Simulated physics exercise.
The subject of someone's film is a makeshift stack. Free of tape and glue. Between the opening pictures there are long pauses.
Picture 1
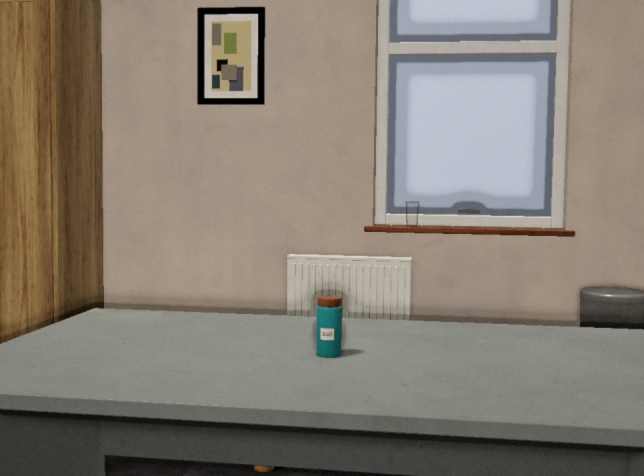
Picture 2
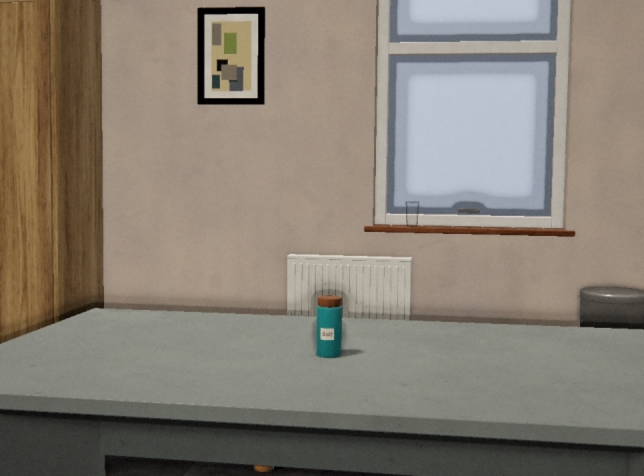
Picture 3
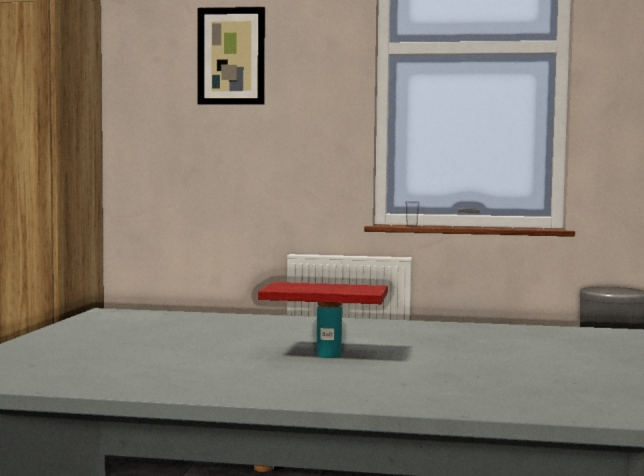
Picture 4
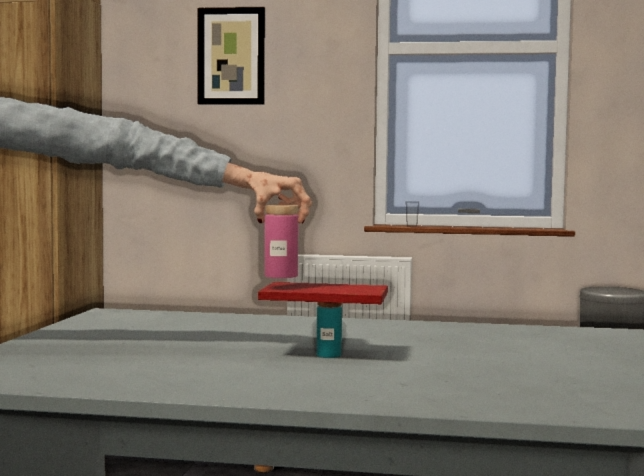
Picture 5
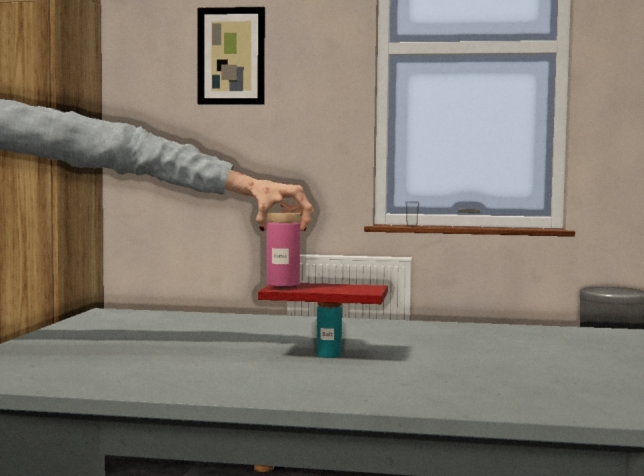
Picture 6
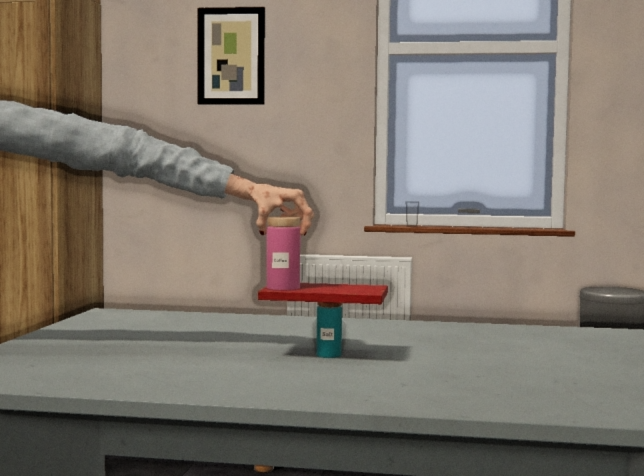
A turquoise shaker stood alone on a grey table, then a red board appeared across its top, and a hand reached in from the left and lowered a pink jar onto the board's left side.
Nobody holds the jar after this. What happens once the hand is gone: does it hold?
Well, once it's let go, not everything stays put there.
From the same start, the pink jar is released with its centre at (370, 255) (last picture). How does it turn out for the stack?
Outcome: Collapse.
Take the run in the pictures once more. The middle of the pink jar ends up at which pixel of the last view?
In the final view it sits at roughly (229, 340).
Then, 0.30 s after the last picture, pink jar now fallen; red board tipped 39° from how it was.
Then, 0.50 s after the last picture, red board on its side.
Then, 1.10 s after the last picture, red board now fallen.
At rest, fallen, pink jar and red board; turquoise shaker in place. Seen from the same camera at the end, pink jar near (229, 339). The stack loses its balance.
